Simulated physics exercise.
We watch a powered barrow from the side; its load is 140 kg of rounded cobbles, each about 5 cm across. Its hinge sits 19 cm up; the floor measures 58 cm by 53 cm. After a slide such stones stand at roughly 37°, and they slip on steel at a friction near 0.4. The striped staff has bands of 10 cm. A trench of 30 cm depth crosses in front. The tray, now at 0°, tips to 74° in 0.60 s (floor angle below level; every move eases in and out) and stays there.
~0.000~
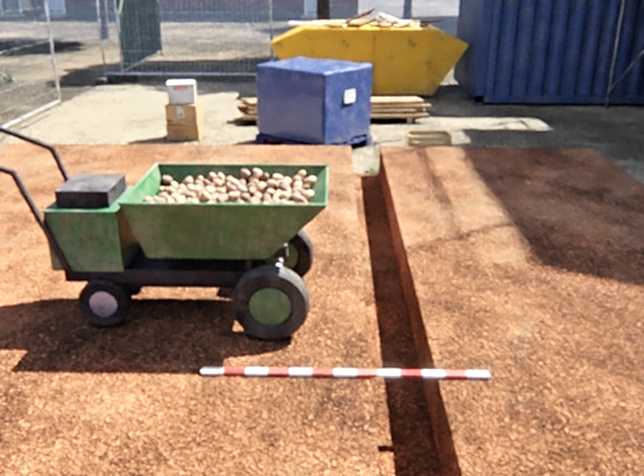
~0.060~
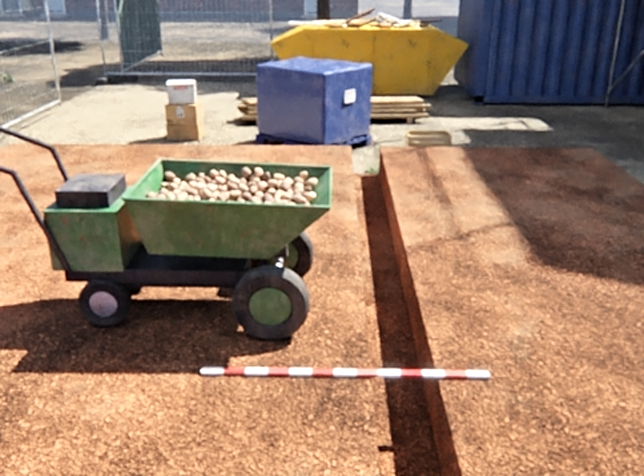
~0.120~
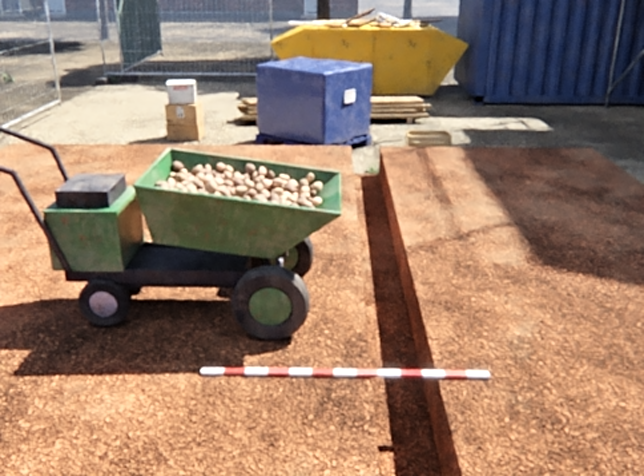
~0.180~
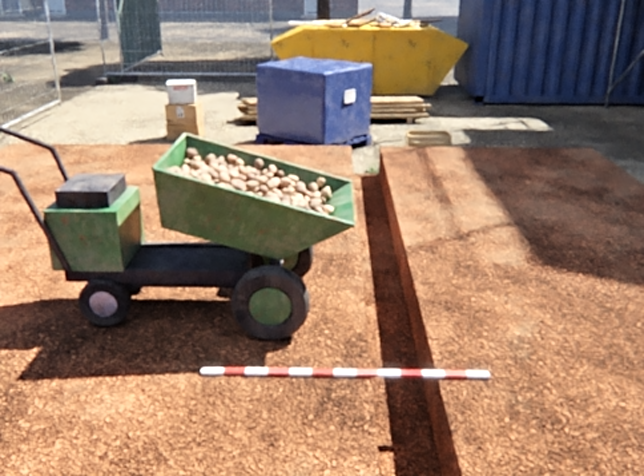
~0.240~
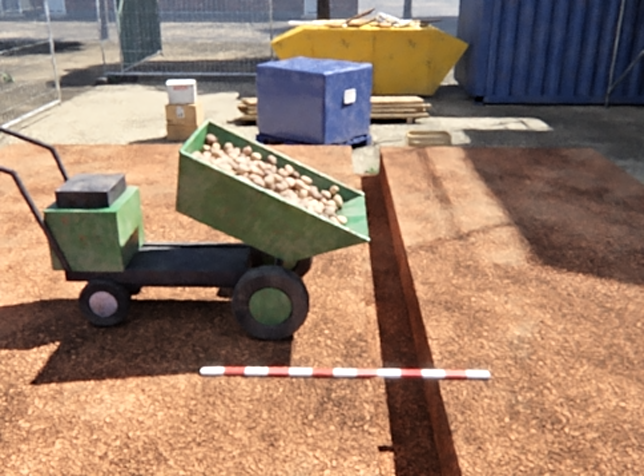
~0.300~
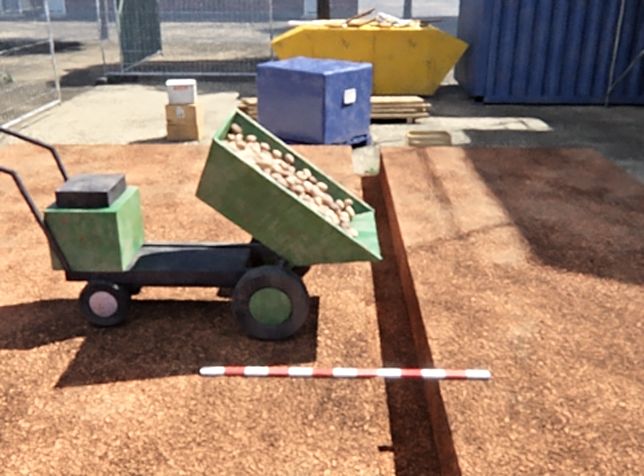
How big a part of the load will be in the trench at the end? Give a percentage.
Close to 55 in a hundred.
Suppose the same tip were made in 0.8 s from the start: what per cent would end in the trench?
It would be near 65 per cent.
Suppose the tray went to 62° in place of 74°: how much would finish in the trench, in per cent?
In that case some 50 per cent.
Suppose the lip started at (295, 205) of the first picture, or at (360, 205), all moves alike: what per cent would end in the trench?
About 85 and 5 per cent.
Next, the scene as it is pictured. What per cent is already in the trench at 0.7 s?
Some 20 per cent.
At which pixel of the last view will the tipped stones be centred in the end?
Around (414, 331).
After 0.4 s the floor is at 62°; 100 % in the tray; the foremost stones are at (383, 271).
After 0.7 s the floor is at 74°; 69 % in the tray, 22 % in the trench, 8 % past the trench; the foremost stones are at (446, 302).
After 1.0 s the floor is at 74°; 5 % in the tray, 50 % in the trench, 45 % past the trench; the foremost stones are at (605, 308).
After 3.0 s the floor is at 74°; 0 % in the tray, 55 % in the trench, 45 % past the trench; the foremost stones are past the picture's edge.
